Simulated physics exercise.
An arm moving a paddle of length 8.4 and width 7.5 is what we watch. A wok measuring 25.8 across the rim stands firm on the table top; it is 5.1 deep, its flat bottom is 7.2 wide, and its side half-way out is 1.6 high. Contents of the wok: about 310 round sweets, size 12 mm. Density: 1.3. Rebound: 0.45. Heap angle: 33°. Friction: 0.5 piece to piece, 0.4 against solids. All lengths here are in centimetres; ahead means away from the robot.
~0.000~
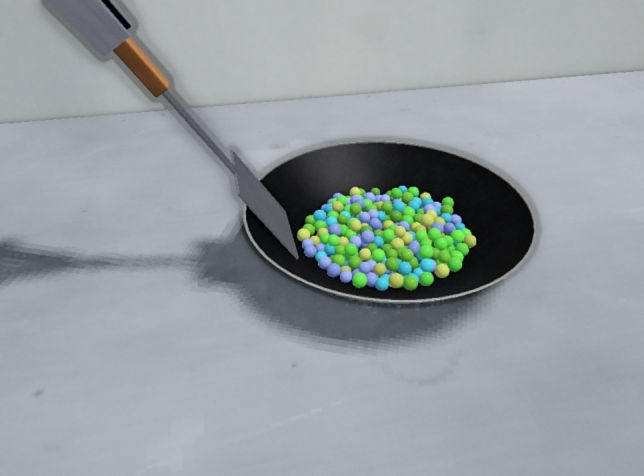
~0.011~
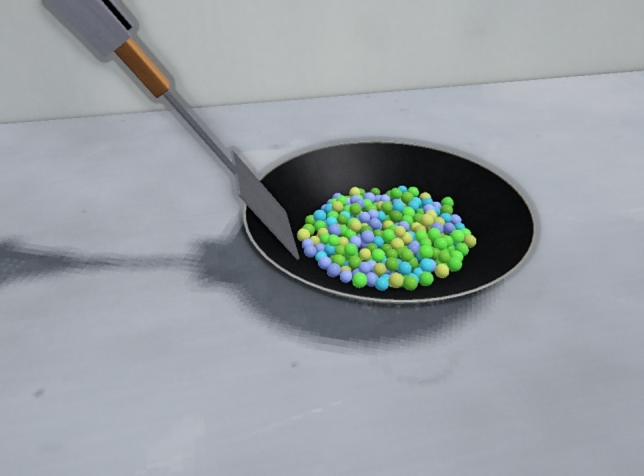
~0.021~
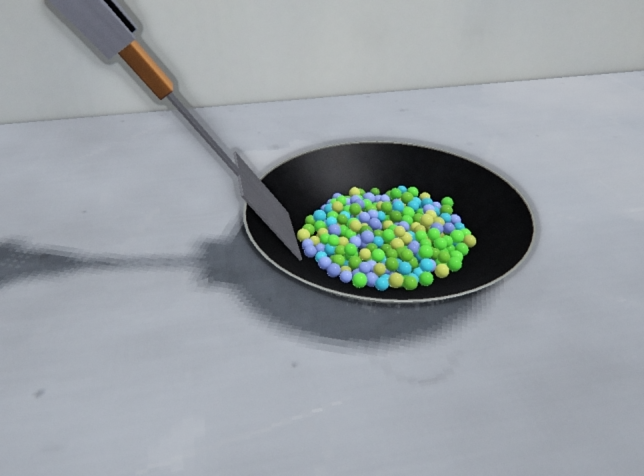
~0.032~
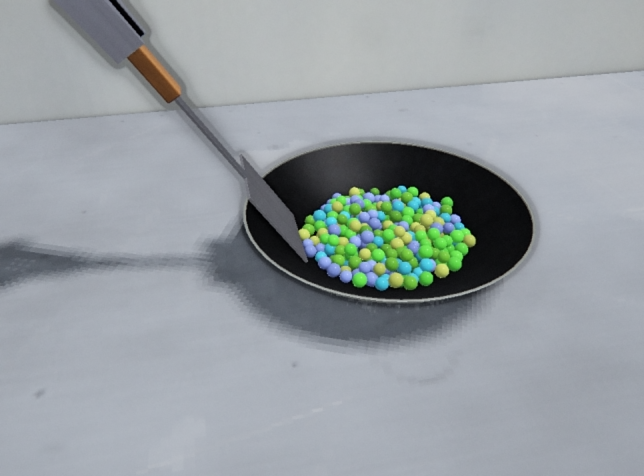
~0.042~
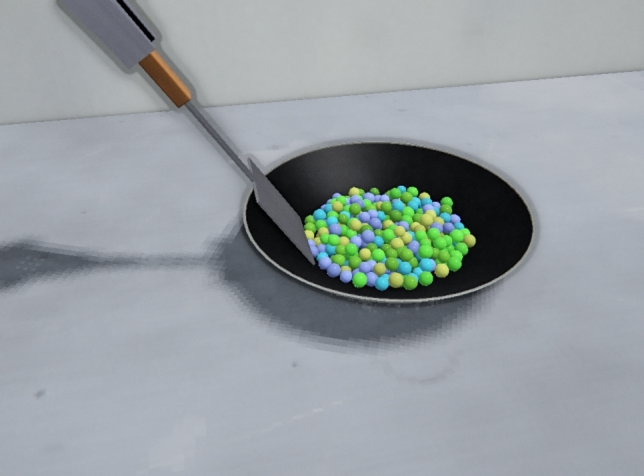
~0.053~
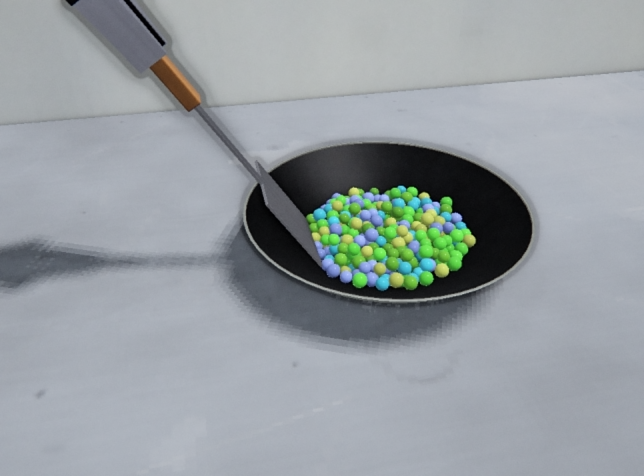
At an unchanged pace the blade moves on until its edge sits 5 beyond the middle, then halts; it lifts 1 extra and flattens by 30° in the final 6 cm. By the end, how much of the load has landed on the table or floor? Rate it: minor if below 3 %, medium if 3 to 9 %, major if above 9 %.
Rating: Medium.
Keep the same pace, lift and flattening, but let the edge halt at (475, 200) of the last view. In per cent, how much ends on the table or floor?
Something near 35 in a hundred.
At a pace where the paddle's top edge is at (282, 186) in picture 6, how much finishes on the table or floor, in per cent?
20 %.
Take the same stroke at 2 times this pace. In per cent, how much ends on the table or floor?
I'd put it around 20 per cent.
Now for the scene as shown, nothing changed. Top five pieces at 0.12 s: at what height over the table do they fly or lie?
Height: Approx. 4 cm.
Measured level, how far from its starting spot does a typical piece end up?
The answer is about 6 cm.
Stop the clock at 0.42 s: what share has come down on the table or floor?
Share at that moment: About 4 %.
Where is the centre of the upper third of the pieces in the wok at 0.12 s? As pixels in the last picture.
I'd put it close to (416, 216) in the last picture.
By 0.12 s, sloping 58°, highest piece 5 above the table; 309 in the wok.
By 0.19 s, sloping 45°, highest piece 6 above the table; 309 in the wok.
By 0.42 s, sloping 28°, highest piece 6 above the table; 294 in the wok, 14 on the table or floor, 1 on the blade or in flight.
By 1.47 s, sloping 28°, highest piece 6 above the table; 293 in the wok, 16 on the table or floor.
Final count, 293 in the wok, 16 on the table or floor. That is 5 % on the table or floor.
